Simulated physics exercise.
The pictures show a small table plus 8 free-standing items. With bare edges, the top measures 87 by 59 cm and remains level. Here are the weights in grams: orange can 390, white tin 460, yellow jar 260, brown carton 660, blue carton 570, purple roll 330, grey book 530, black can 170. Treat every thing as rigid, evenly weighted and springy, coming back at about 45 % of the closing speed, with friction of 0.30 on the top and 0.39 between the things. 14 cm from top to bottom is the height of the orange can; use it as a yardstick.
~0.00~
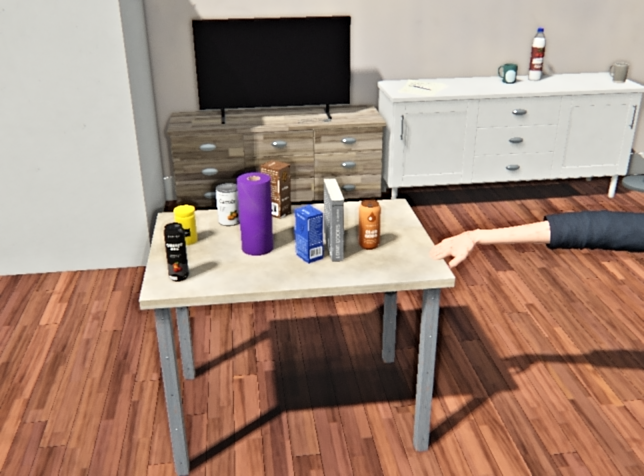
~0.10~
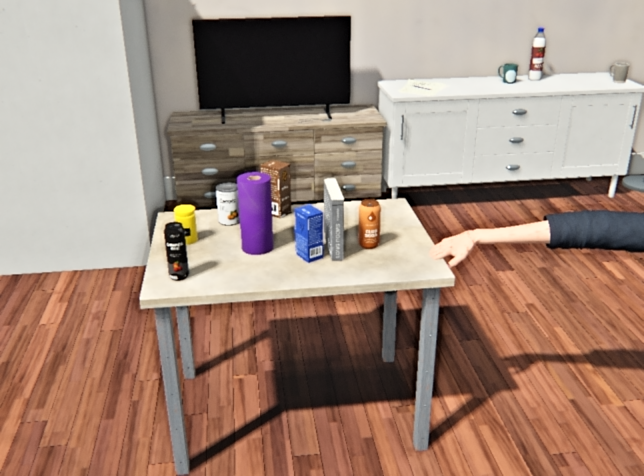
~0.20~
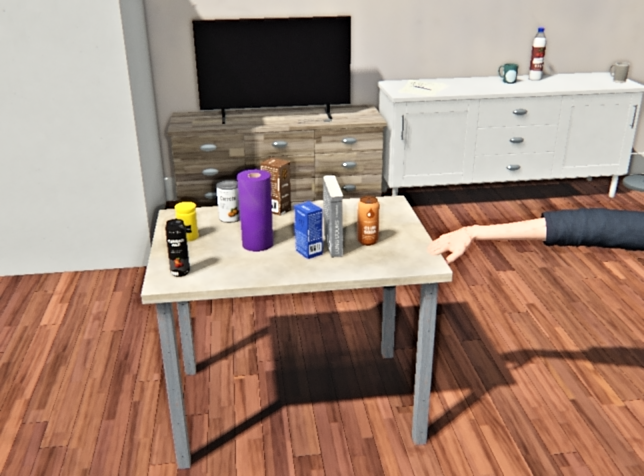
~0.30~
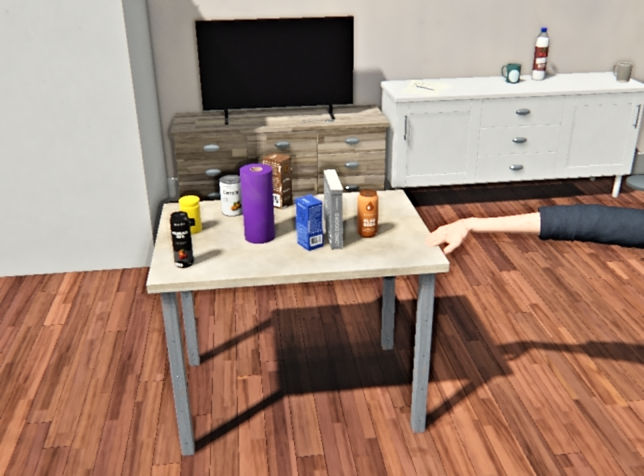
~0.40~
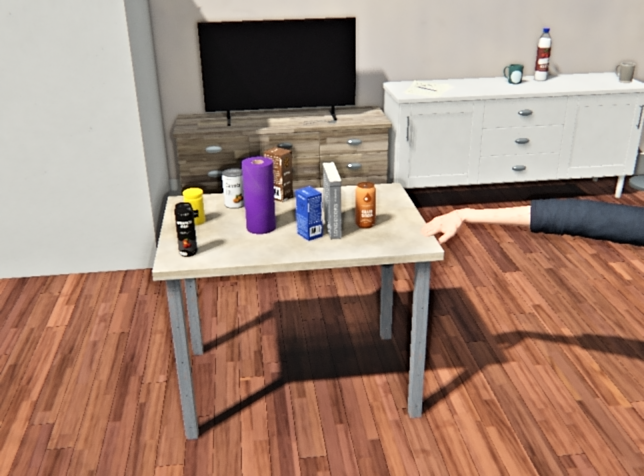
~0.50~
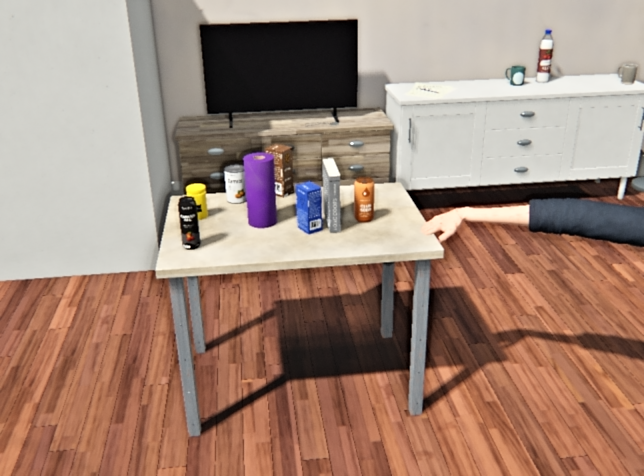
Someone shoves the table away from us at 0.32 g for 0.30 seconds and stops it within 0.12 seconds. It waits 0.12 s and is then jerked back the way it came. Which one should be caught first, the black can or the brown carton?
The latter of the two.
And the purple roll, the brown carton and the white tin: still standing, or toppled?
The purple roll stays upright; the brown carton topples; the white tin topples.
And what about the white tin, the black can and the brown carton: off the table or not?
Afterwards, the white tin leaves its support, the black can stays on its support, and the brown carton leaves its support.
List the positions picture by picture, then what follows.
In the first picture, black can (176, 253); brown carton (276, 190).
In the second picture, yellow jar (186, 225); blue carton (309, 234).
In the third picture, table shifted 3 cm; purple roll (256, 211); grey book (333, 216).
In the fourth picture, table shifted 9 cm; orange can (368, 214); white tin (232, 196).
In the fifth picture, table shifted 17 cm; yellow jar (194, 207); blue carton (309, 214).
In the sixth picture, table shifted 20 cm; black can (189, 223) shifted 3 cm; brown carton (280, 171) shifted 3 cm.
Around 0.80 s, table shifted 13 cm; brown carton now off the table; black can shifted 10 cm near (189, 222); white tin shifted 10 cm.
Around 1.10 s, white tin now off the table; black can shifted 8 cm near (187, 244); blue carton shifted 9 cm.
Around 1.30 s, black can shifted 8 cm near (186, 245); blue carton shifted 8 cm; purple roll shifted 7 cm.
Finally (1.7 s), off the table, white tin and brown carton; not toppled but over 5 cm from the start, orange can, yellow jar, blue carton, purple roll, grey book and black can. Final places as that camera would see them, black can near (186, 245). Black can was never lost; brown carton went at 0.64 s.
